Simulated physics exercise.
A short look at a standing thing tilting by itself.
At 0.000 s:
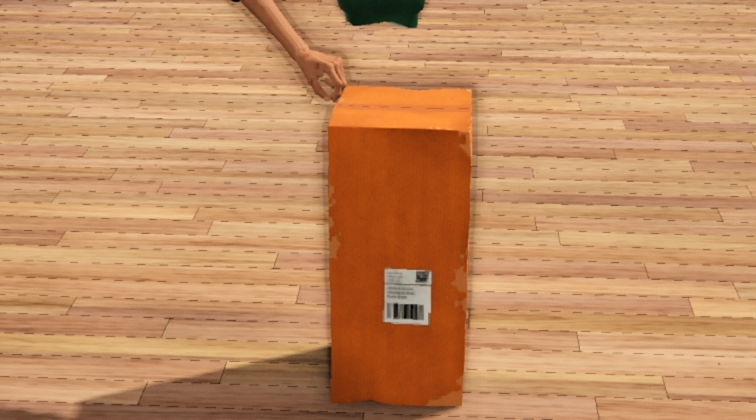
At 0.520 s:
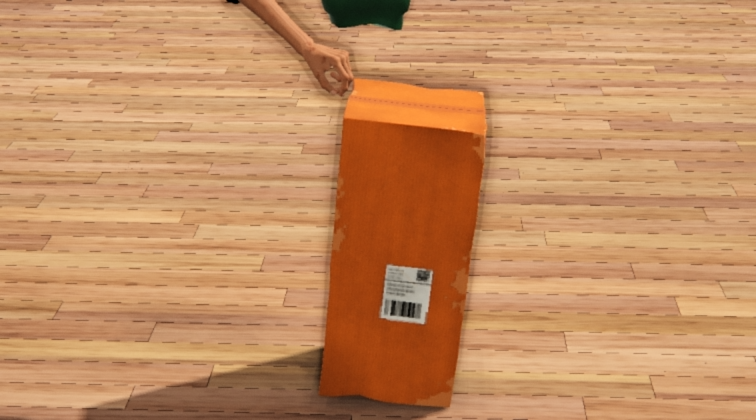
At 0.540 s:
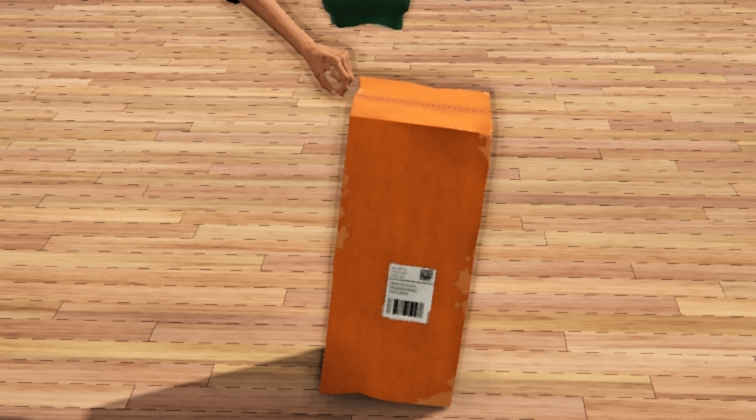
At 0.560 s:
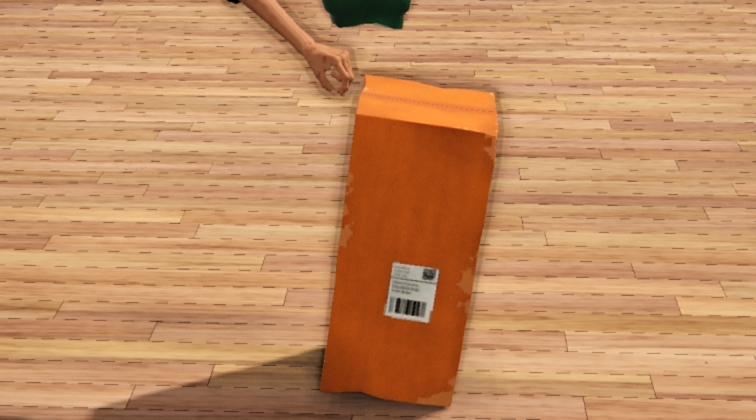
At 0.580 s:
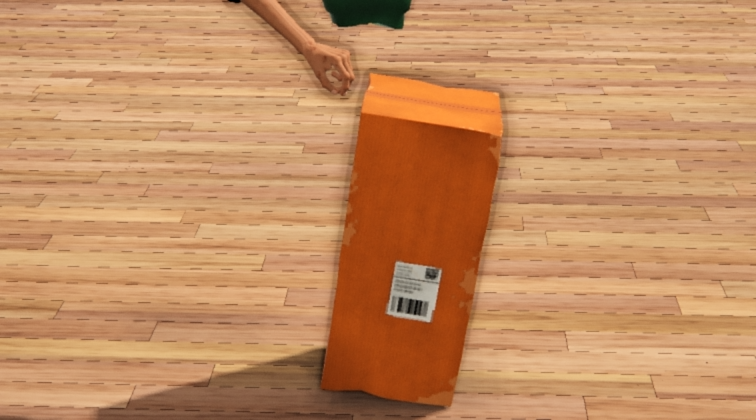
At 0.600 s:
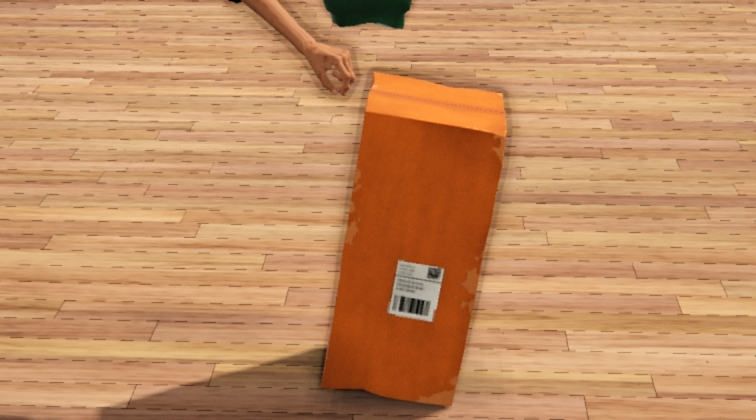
An orange box standing on a wooden floor tilts gradually rightward beside a person's hand.
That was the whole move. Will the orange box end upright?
In the end the orange box rocks back upright.
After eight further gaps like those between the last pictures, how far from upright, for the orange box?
It would show 10°.
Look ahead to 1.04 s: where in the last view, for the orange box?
Its middle is close to (379, 242).
After 0.88 s, orange box 5° off upright near (402, 242).
After 1.04 s, orange box 4° off upright near (379, 242).
After 1.32 s, orange box 2° off upright near (395, 244).
At rest (2.0 s), the orange box returns to its base, near (389, 246).
